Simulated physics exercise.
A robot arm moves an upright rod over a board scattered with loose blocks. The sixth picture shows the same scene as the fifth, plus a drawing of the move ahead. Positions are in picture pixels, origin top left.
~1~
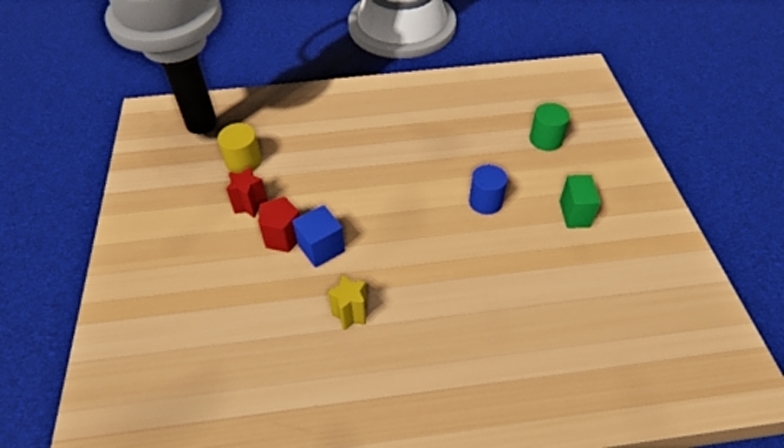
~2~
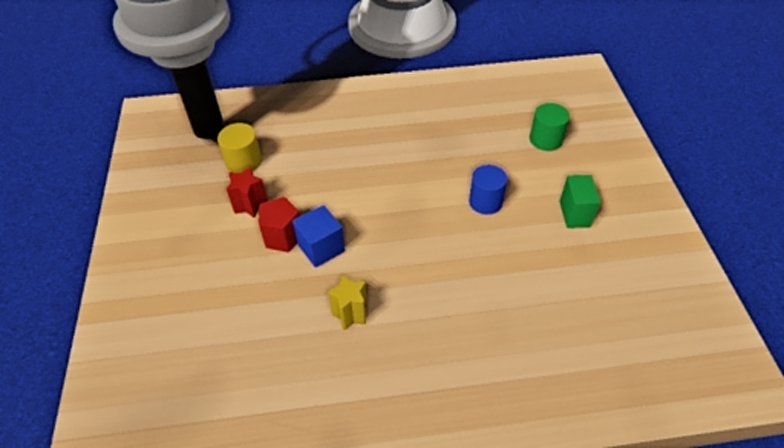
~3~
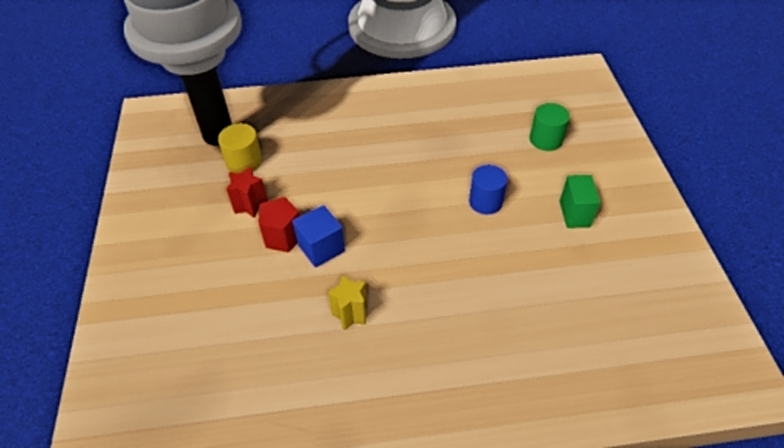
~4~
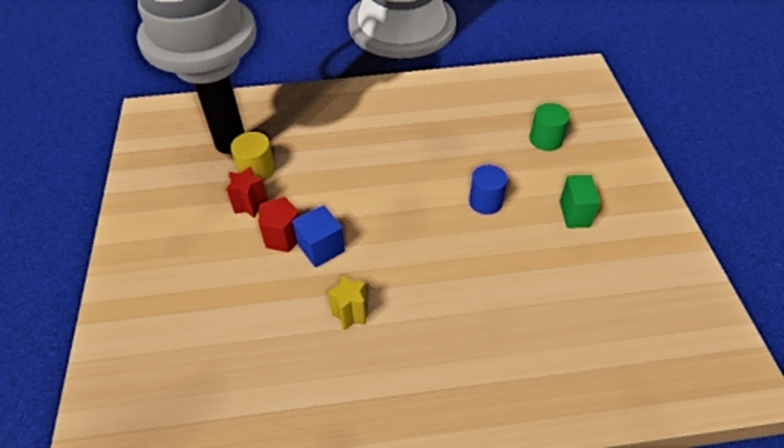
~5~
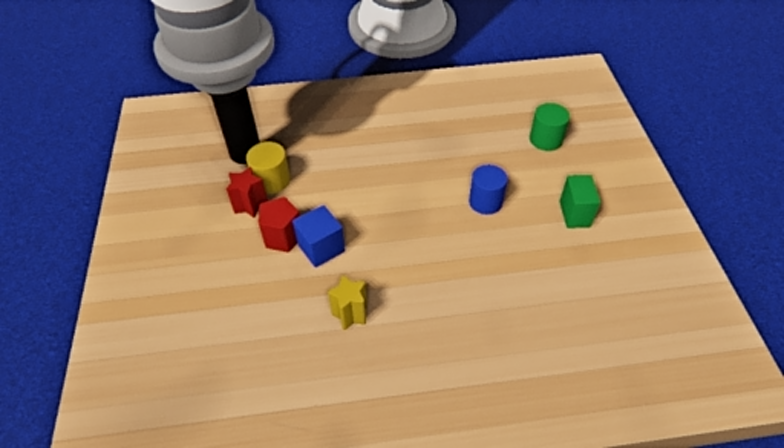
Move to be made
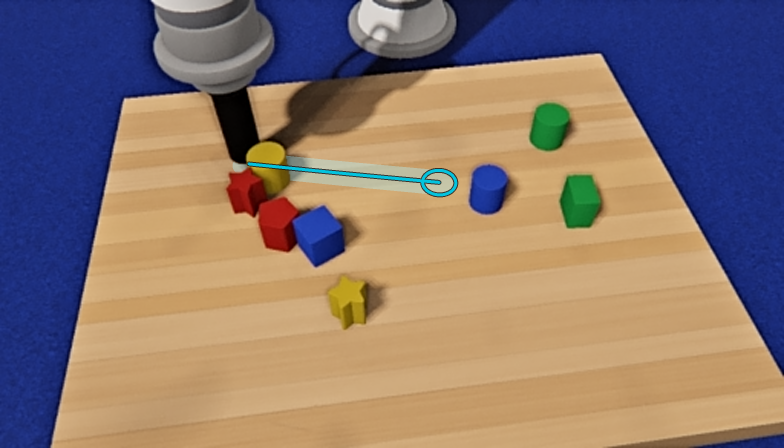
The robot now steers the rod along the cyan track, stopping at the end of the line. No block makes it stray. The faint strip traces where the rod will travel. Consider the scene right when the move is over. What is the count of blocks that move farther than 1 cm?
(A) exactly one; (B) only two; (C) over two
I'll go with A - exactly one.
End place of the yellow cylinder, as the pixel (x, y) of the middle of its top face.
At the end it should sit near (300, 171).
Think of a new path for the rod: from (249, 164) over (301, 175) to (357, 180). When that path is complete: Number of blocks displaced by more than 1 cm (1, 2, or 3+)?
There will be one block that moves more than 1 cm.
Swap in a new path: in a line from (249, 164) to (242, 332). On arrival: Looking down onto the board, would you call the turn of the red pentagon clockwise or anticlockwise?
Seen from above, counterclockwise.
Path on the board, in a line from (249, 164) to (439, 182).
On the path given first. One third of the way, rod (309, 159); yellow cylinder (300, 171).
Two thirds of the way, rod (375, 166); yellow cylinder (300, 171).
At the end, rod (440, 172); yellow cylinder (300, 171); blue cylinder in place.
